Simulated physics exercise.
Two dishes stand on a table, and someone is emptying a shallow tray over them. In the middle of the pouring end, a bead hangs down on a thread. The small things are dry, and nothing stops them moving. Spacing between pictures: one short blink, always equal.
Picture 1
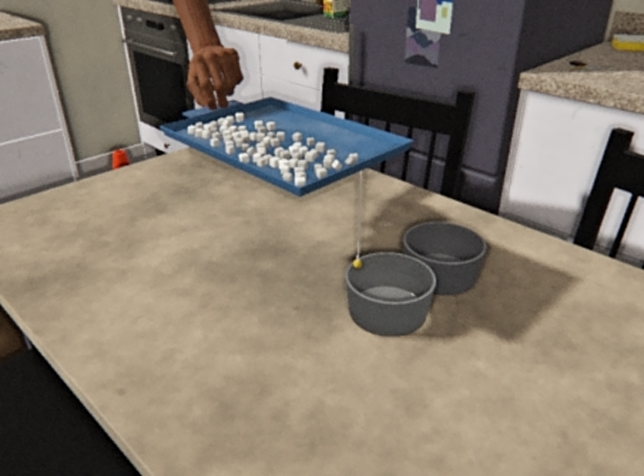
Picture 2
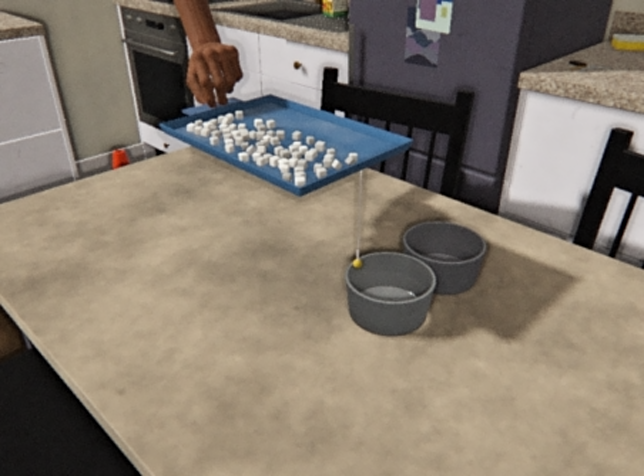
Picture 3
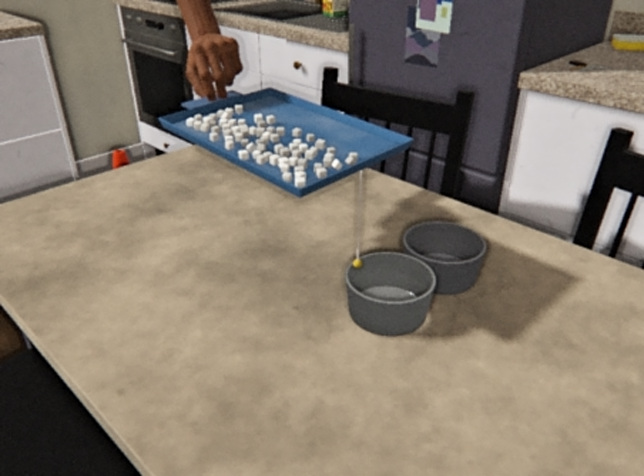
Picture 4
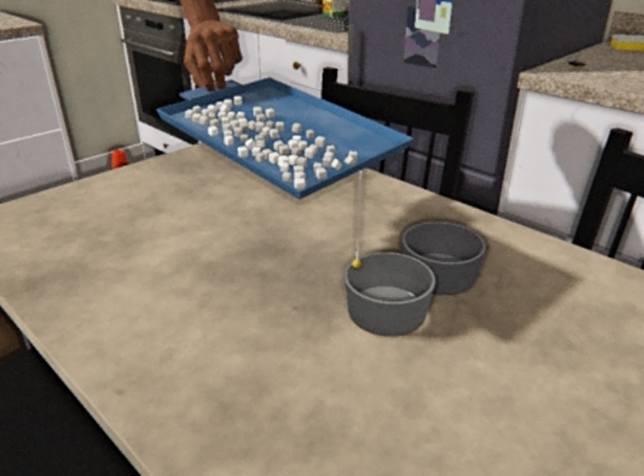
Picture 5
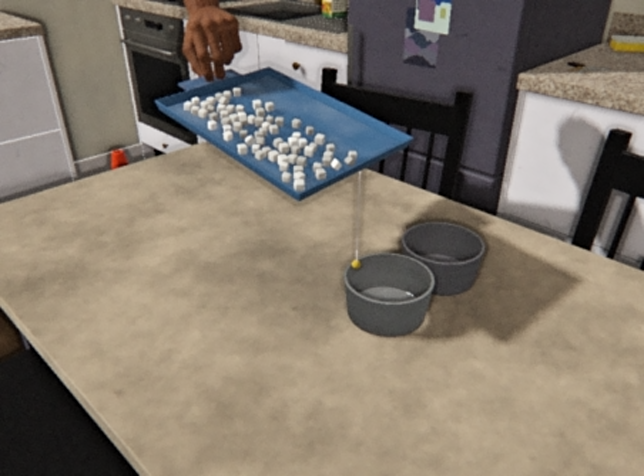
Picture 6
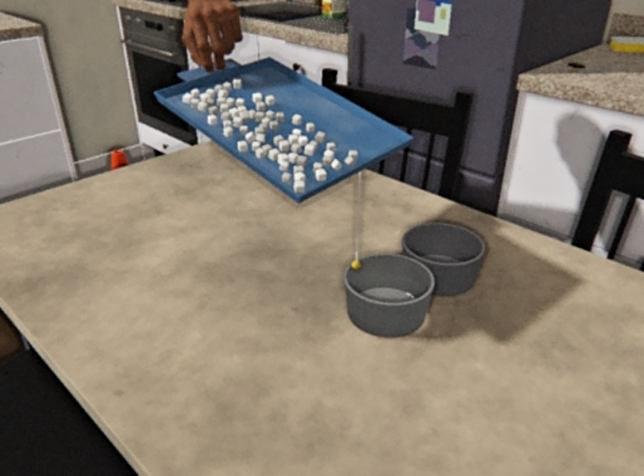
A hand held a blue tray of small white cubes above a table with two grey dishes, then slowly raised its far side so it tilted slightly, while the cubes barely shifted.
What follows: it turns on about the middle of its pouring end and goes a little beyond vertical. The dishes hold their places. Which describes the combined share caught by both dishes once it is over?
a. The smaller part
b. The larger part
Option a: The smaller part.
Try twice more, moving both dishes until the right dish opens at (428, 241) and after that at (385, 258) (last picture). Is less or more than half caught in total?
Try 1: A minority of it. Try 2: A majority of it.
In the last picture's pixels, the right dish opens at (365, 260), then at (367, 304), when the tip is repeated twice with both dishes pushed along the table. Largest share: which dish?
Try 1: The leftmost dish; try 2: The rightmost dish.
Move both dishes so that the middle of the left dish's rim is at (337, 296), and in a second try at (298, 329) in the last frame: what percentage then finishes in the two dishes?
About 60% on the first try and 80% on the second.
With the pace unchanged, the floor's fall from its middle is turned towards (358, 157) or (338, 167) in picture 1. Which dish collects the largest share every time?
Try 1: Left-side dish. Try 2: Left-side dish.
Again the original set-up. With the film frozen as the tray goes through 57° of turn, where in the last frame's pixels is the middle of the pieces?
In the last view, the load is centred close to (302, 170).
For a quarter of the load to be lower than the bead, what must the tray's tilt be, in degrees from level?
Angle: Close to 100°.
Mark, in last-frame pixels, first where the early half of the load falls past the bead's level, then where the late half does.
Earlier half at (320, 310), later half at (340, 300).
Just after the last frame, tray tipped steeply; almost all on the tray; just a few outside both; about a tenth in the air.
A moment on, tray tipped right over; the larger part on the tray; roughly a quarter outside both.
Further on, tray tipped past a quarter turn; just a few in the left dish; almost all outside both.
When it is over, tray tipped past a quarter turn; just a few in the left dish; not one in the right dish; almost all outside both.
